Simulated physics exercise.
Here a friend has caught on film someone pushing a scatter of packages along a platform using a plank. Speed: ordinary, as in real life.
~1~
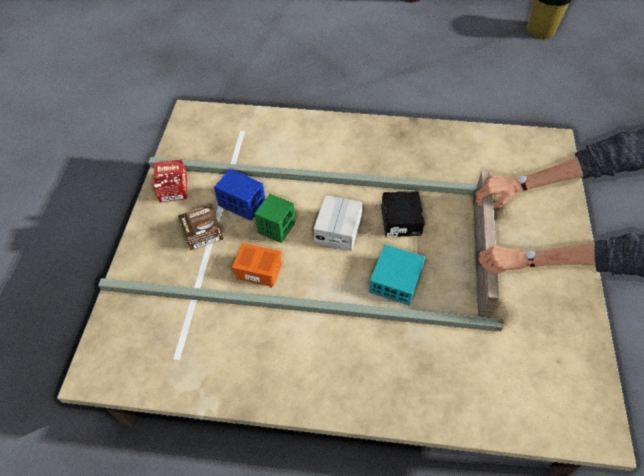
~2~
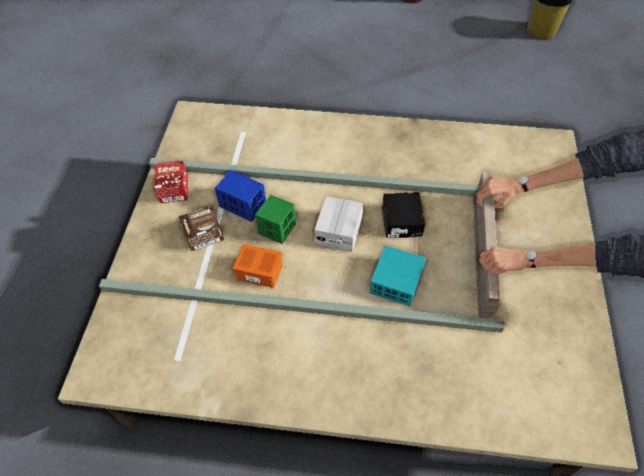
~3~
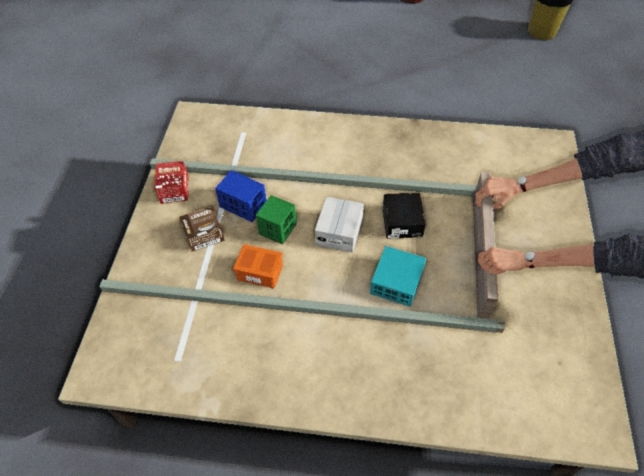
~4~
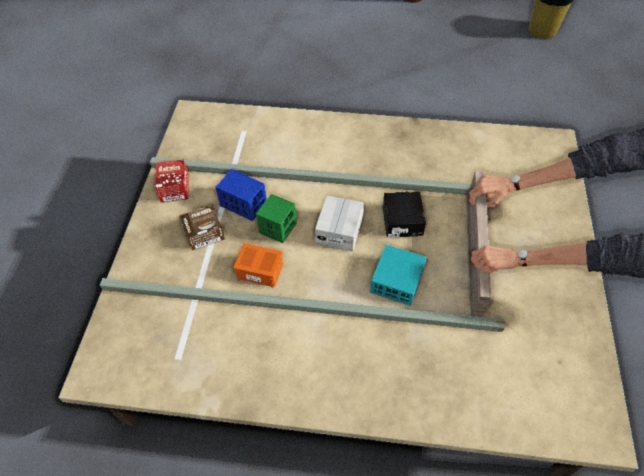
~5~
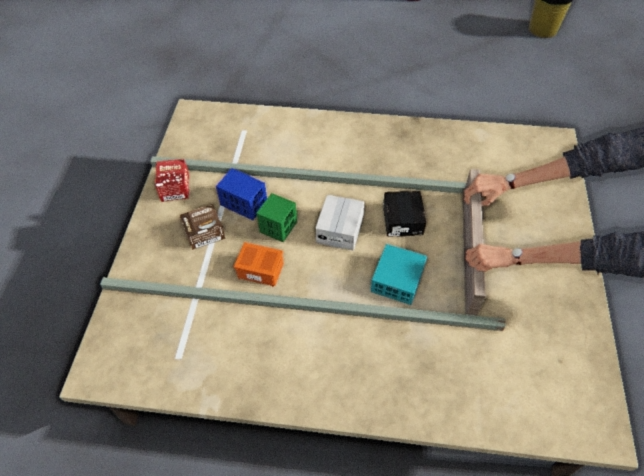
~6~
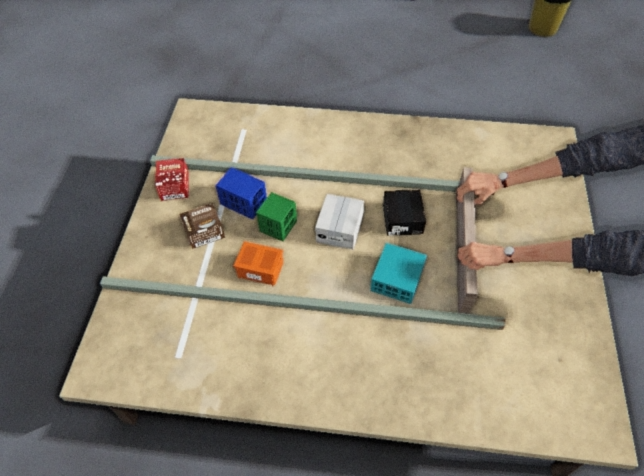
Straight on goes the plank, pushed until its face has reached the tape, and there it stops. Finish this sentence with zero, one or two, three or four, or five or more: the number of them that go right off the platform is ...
The number of them that go right off the platform is one or two.
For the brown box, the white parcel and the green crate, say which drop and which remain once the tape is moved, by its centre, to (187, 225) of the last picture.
The brown box is gone, the white parcel stays put, the green crate is gone.
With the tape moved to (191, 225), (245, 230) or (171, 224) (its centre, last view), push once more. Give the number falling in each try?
In that order 3, 0 and 6.
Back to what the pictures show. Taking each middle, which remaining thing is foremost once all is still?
That's the red box.
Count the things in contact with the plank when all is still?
2 in contact.
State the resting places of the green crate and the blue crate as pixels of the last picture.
About (136, 232), and the other about (177, 178).
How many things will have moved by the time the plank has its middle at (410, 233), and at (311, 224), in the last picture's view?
I make it 2 at the first spot and 7 at the other.
A little later, none off yet; red box at rest near (172, 179); brown box at rest near (202, 226); blue crate at rest near (242, 193).
Next, none off yet; red box at rest near (172, 179); brown box shifted about its own width near (175, 232); blue crate shifted a little near (230, 190).
When it is over, the number that fall off is one or two; down, brown box.
